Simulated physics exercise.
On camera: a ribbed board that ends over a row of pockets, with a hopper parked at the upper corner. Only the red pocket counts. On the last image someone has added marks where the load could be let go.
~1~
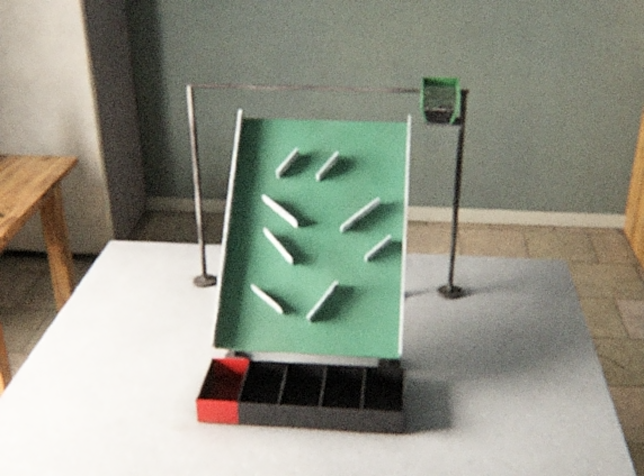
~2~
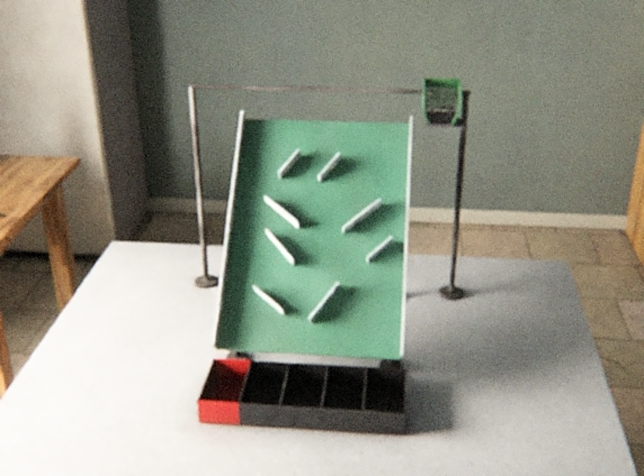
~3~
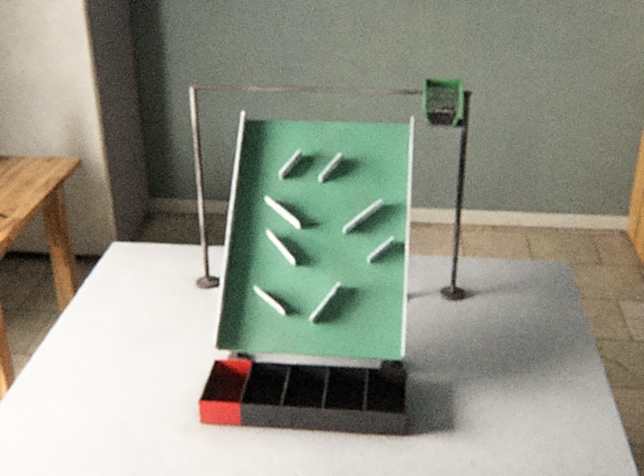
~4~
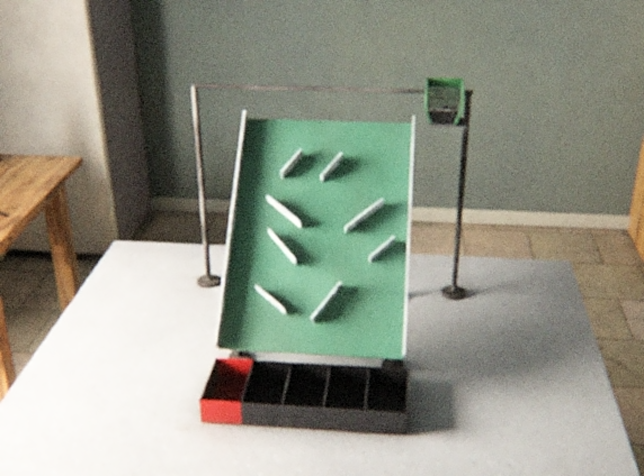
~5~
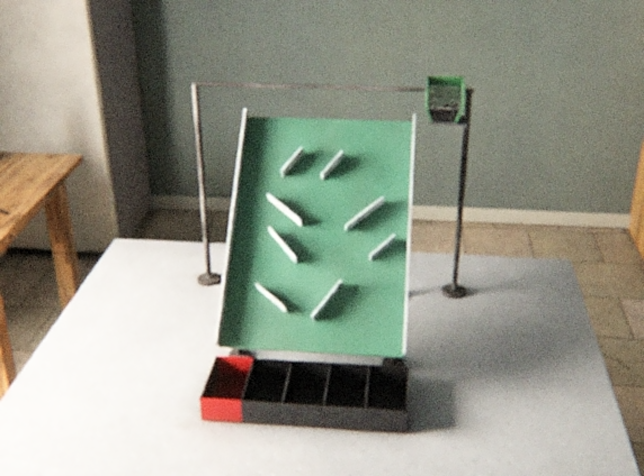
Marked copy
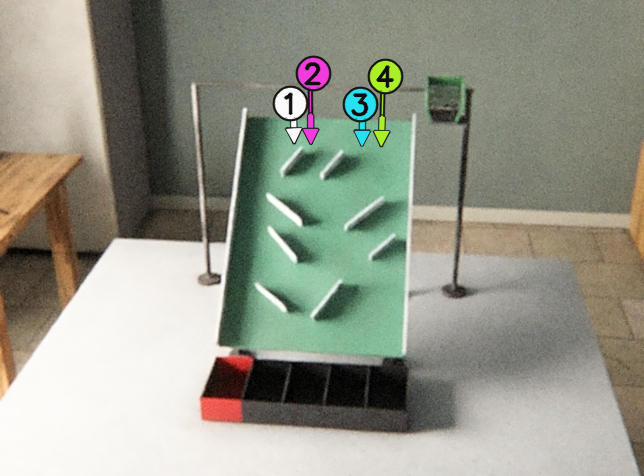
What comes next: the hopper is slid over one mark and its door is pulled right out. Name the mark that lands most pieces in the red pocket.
The answer is mark 1.
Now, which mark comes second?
Here it is mark 2.
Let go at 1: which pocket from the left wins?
The first from the left.
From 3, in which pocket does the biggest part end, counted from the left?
The second.
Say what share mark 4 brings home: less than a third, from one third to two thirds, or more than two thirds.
Less than a third.
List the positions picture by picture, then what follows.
In the first frame, hopper at (437, 114), black beans, door shut.
In the second frame, ribs (278, 173) to (299, 149), (319, 176) to (339, 153), (265, 196) to (298, 223).
In the third frame, ribs (344, 228) to (382, 199), (267, 229) to (294, 261), (369, 258) to (393, 237).
In the fourth frame, ribs (256, 285) to (284, 310), (312, 318) to (341, 281).
In the fifth frame, red pocket at (221, 409), number 1 of 5 from the left.
On the marked copy, mark 1 meets the board at (294, 137); mark 2 meets the board at (310, 138); mark 3 meets the board at (362, 140); mark 4 meets the board at (381, 140).
Choosing 1, about two thirds in the red pocket, about a quarter in other pockets, a stray few held on the board.
Choosing 2, about a quarter in the red pocket, about two thirds in other pockets, a small part held on the board.
Choosing 3, none in the red pocket, all in other pockets.
Choosing 4, none in the red pocket, all in other pockets.
